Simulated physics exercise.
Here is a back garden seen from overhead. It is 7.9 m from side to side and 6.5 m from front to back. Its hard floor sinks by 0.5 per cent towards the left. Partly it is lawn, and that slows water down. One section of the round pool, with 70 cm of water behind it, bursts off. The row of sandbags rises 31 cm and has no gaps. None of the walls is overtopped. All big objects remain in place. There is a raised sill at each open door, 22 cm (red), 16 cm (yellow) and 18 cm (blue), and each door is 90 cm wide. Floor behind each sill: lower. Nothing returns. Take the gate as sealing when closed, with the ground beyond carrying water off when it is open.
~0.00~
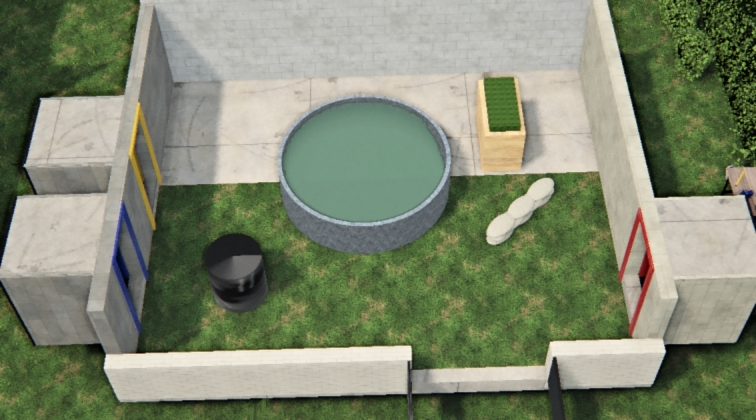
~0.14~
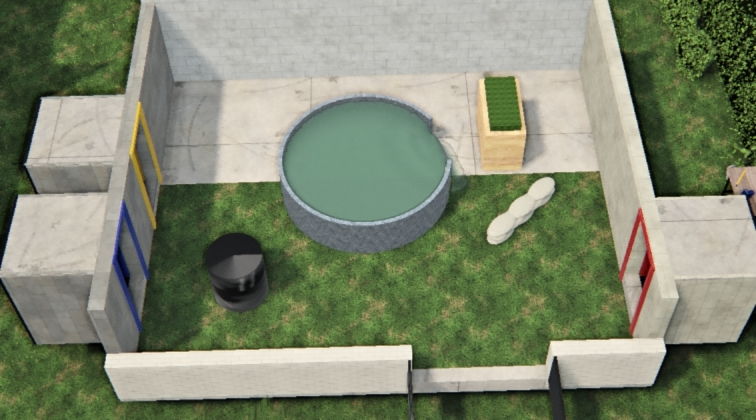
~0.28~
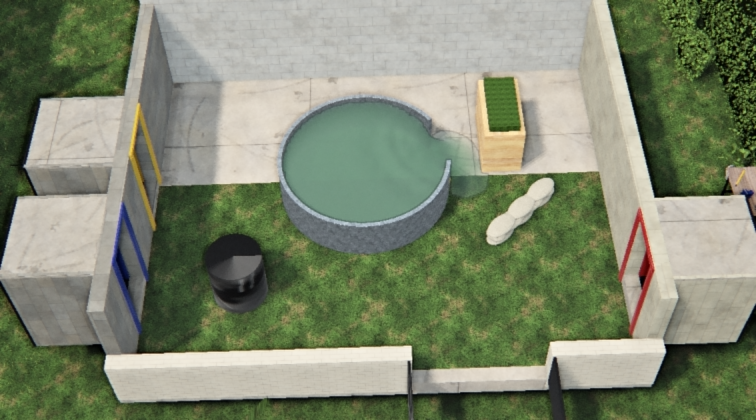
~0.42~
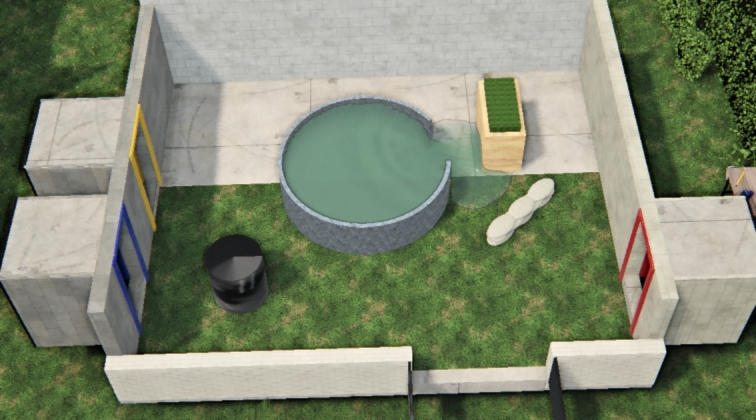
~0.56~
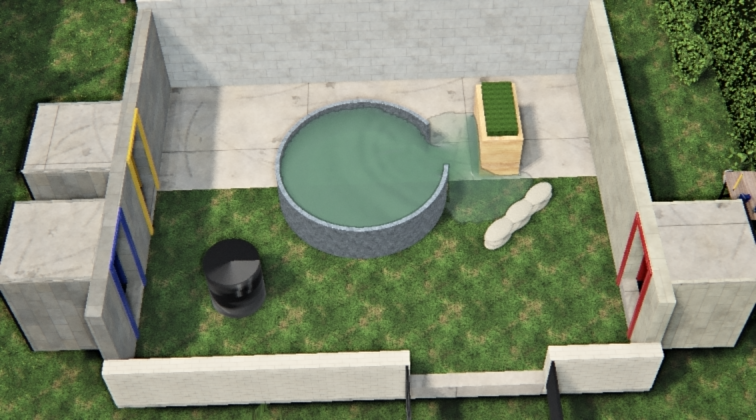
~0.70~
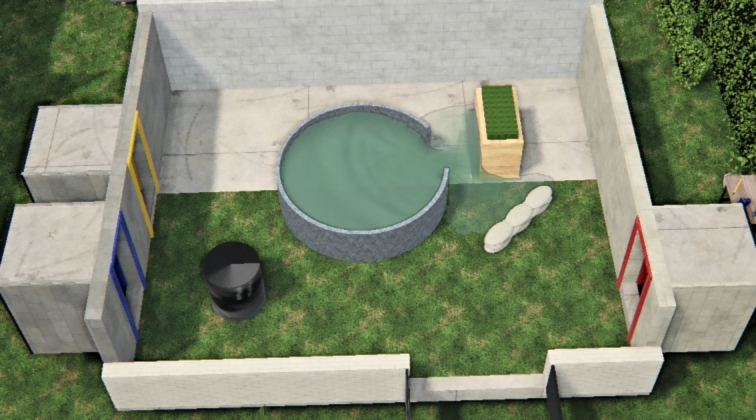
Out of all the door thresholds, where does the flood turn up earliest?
I would say at the yellow threshold.
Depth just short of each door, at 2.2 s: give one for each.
Red 0 cm, yellow 0 cm, blue 0 cm.
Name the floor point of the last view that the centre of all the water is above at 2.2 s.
Near (394, 178).
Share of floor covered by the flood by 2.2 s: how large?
I'd guess around 30 %.
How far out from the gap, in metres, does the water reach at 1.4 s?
About 3.0 m out.
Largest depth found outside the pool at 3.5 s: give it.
I'd put it at close to 37 cm.
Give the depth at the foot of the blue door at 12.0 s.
12.0 cm.
After 1.4 s water covers 15 % of the floor and is deepest (56 cm) near (467, 173); red door not reached, yellow door not reached, blue door not reached.
After 2.2 s water covers 30 % of the floor and is deepest (50 cm) near (467, 173); red door not reached, yellow door not reached, blue door not reached.
After 3.5 s water covers 50 % of the floor and is deepest (37 cm) near (467, 173); red door not reached, yellow door not reached, blue door not reached.
After 7.0 s water covers 85 % of the floor and is deepest (26 cm) near (467, 173); red door reached at 6.6 s, yellow door reached at 4.4 s, blue door reached at 6.6 s.
After 12.0 s water covers 95 % of the floor and is deepest (14 cm) near (467, 173); red door reached at 6.6 s, yellow door reached at 4.4 s, blue door reached at 6.6 s.
